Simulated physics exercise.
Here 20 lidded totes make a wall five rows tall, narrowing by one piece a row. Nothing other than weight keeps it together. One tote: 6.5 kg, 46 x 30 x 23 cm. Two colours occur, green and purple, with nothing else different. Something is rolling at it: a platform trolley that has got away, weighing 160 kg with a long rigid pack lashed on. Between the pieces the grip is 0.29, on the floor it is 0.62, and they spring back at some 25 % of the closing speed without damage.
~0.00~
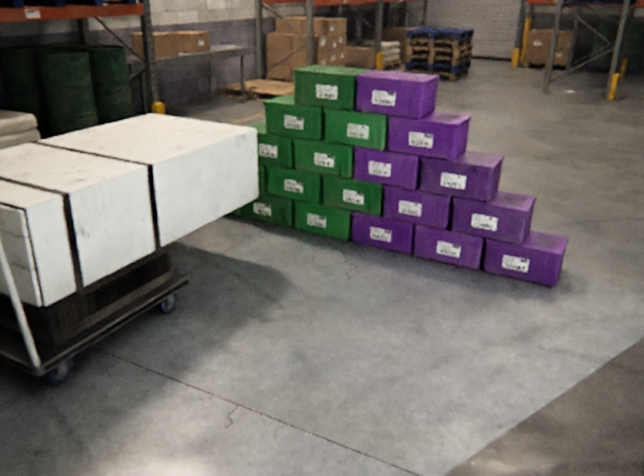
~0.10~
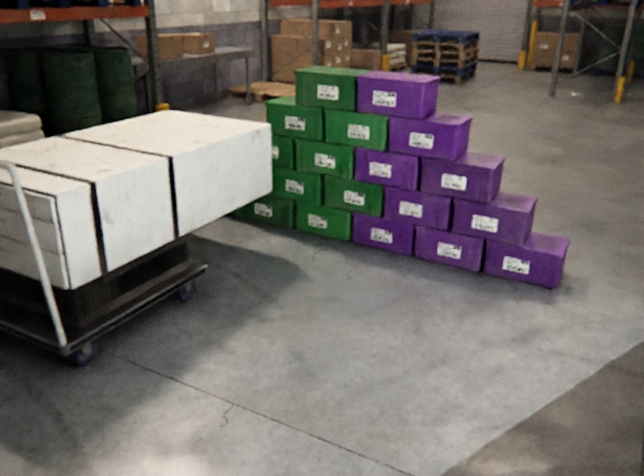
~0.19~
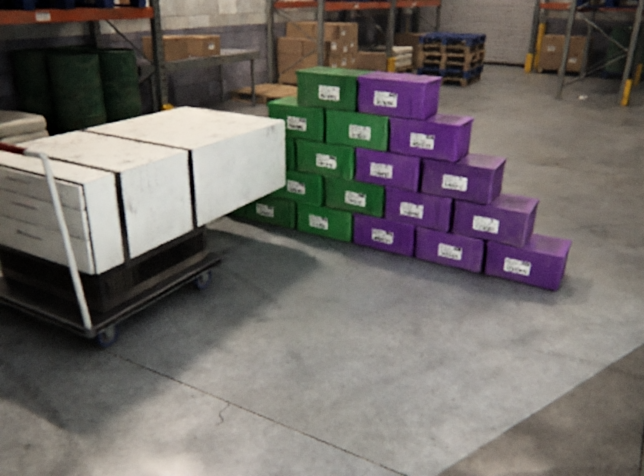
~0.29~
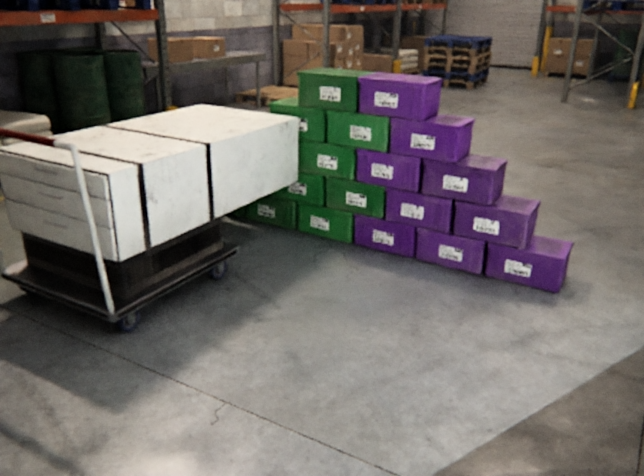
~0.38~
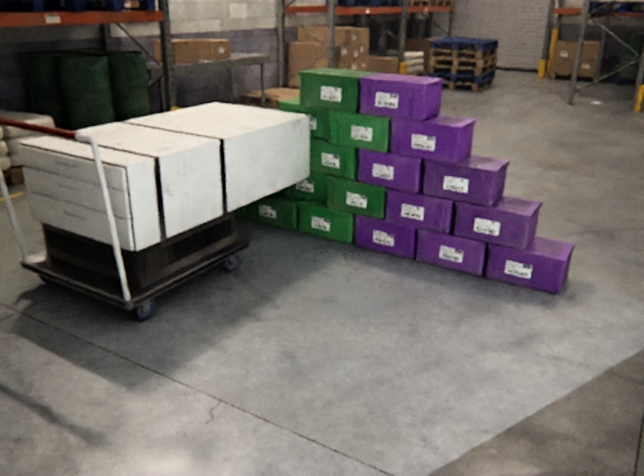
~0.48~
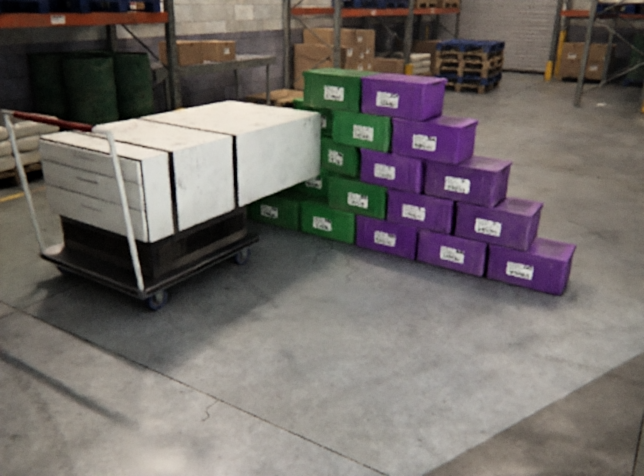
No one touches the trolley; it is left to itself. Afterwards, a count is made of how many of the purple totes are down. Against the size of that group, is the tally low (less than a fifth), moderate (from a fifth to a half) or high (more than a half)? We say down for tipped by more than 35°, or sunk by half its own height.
Low.
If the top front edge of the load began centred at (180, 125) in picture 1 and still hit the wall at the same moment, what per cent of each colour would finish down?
Result - green: 60%; purple: 10%.
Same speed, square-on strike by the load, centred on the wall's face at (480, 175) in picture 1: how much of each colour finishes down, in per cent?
Result - green: 20 %; purple: 70 %.
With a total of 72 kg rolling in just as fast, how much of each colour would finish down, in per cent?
Down at the end: Green 60 per cent, purple 10 per cent.
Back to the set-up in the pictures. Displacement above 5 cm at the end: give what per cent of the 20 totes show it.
The share is 55 per cent.
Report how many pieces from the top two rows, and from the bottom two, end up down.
4 and 2.
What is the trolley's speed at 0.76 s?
Close to 1.0 m/s at that moment.
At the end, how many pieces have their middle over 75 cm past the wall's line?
Roughly 8 pieces in all.
After 0.76 s, load 50 cm past the wall's line, still rolling; none of the 9 purple totes down (3 of 20 in all colours); top purple tote shifted 42 mm; top green tote leaning 4°.
After 1.28 s, load 93 cm past the wall's line, still rolling; none of the 9 purple totes down (6 of 20 in all colours); top purple tote leaning 12°; top green tote leaning 23°, 13 cm lower.
After 2.28 s, load 1.12 m past the wall's line, stopped; 1 of the 9 purple totes down (8 of 20 in all colours); top purple tote leaning 72°, 76 cm lower; top green tote on its side.
At rest (4.0 s), load 1.12 m past the wall's line, stopped; 1 of the 9 purple totes down (8 of 20 in all colours); top purple tote on its side; top green tote on its side. That is 11 per cent. As the last picture would show them, middles, top purple tote near (550, 183), top green tote near (463, 175).
